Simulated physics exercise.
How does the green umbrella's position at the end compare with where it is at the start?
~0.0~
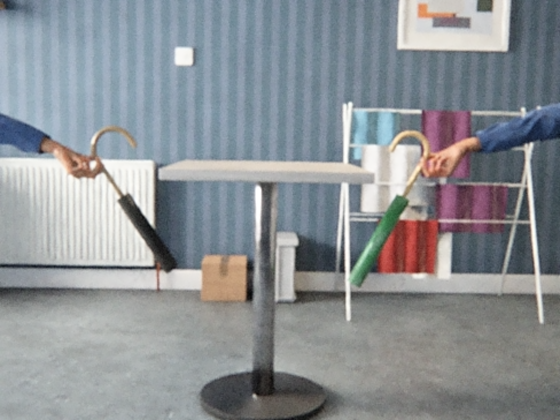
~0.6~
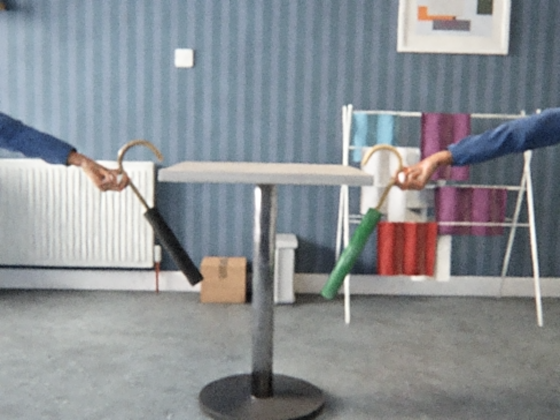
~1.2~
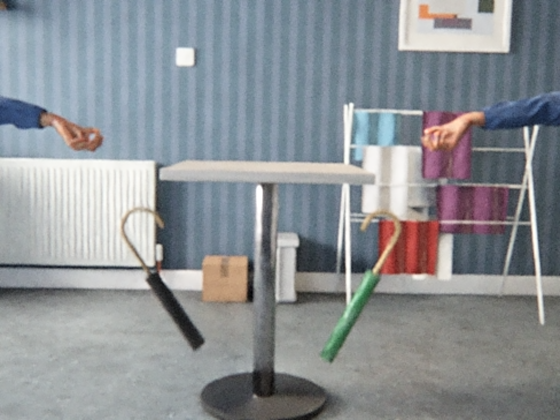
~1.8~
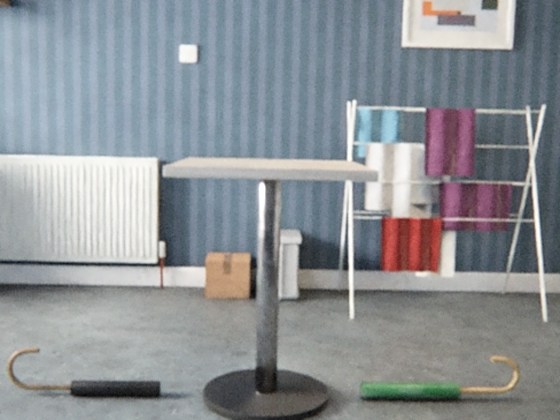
At the start the green umbrella is held up by a hand near the right end of the table. At the end it lies on the floor, lower and a little farther to the right.
